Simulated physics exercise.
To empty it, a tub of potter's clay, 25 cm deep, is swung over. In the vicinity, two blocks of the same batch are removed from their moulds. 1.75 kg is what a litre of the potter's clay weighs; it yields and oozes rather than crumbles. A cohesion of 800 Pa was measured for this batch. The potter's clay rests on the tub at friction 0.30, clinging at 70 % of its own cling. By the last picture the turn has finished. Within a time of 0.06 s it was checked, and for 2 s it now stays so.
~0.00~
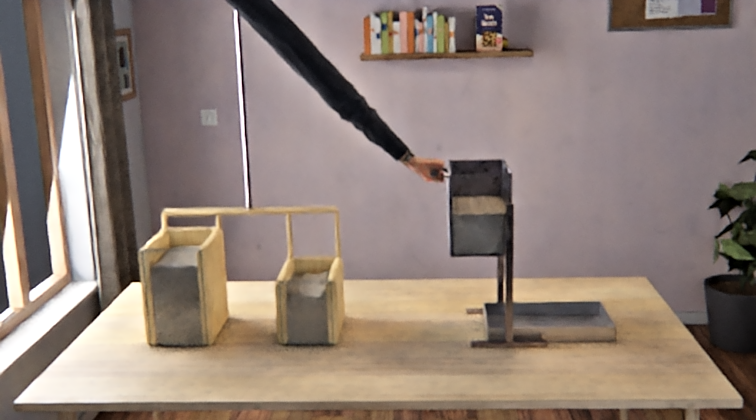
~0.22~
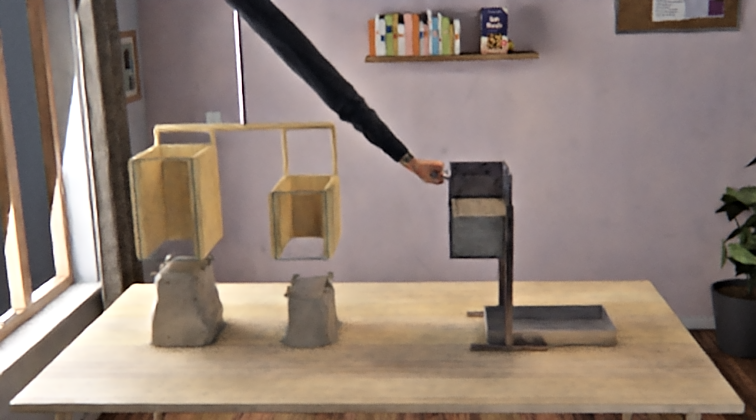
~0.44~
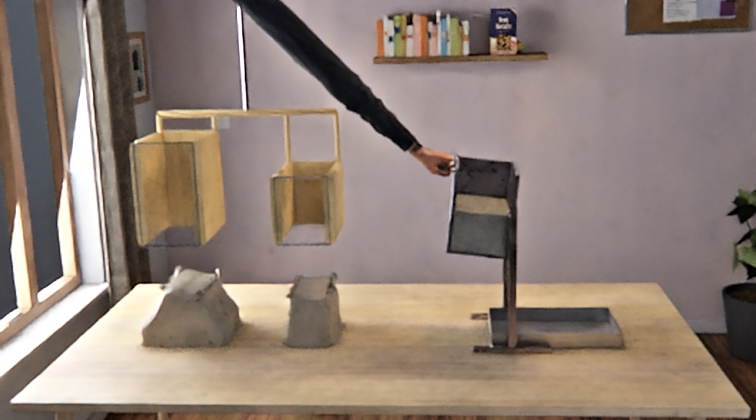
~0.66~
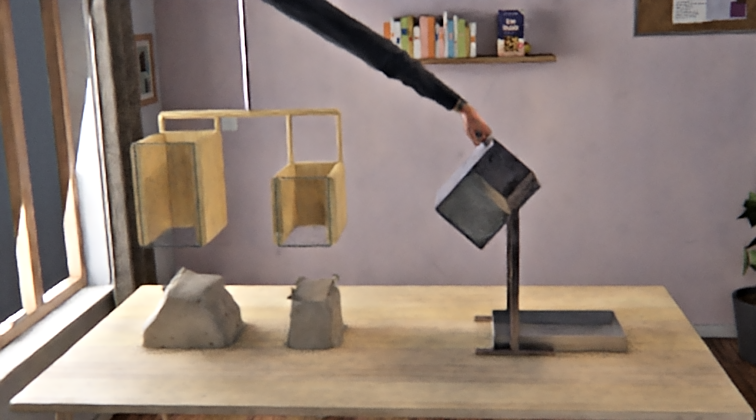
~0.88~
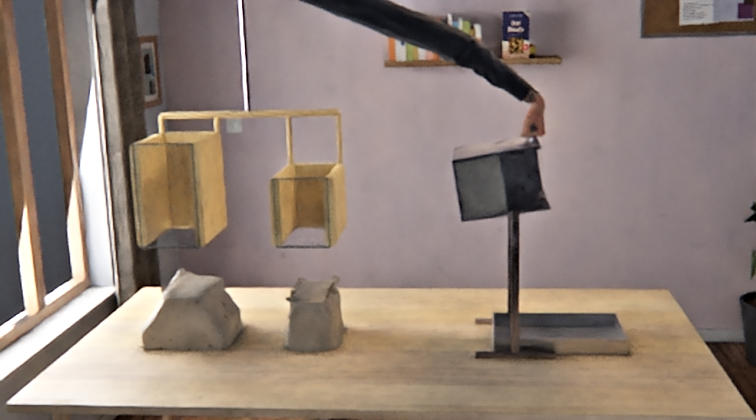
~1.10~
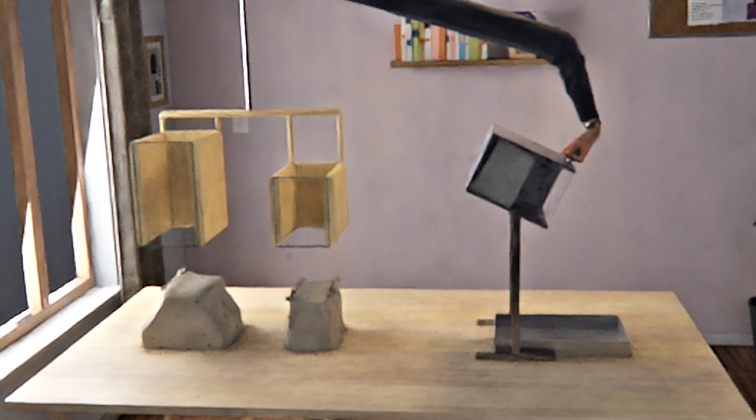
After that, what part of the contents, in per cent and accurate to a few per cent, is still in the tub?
The part still in the tub is near 46 out of 100.
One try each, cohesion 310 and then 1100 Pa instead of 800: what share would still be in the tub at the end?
Going in order, it's 0 % and then 16 %.
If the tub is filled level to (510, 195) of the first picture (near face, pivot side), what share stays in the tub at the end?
In that case some 10 per cent.
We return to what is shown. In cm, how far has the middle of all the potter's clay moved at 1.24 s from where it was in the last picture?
Close to 5 centimetres.
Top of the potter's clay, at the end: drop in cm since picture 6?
About 12 cm.
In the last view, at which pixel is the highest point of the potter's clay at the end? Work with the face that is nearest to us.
Roughly at pixel (523, 181).
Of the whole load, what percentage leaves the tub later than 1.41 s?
About 35 percent.
By 1.24 s, the tub is at 116 degrees and holds 100 %.
By 1.41 s, the tub is at 116 degrees and holds 80 %.
By 1.58 s, the tub is at 116 degrees and holds 46 %.
By 1.75 s, the tub is at 116 degrees and holds 46 %.
By 3.10 s, at the end, the tub is at 116 degrees and holds 46 %.
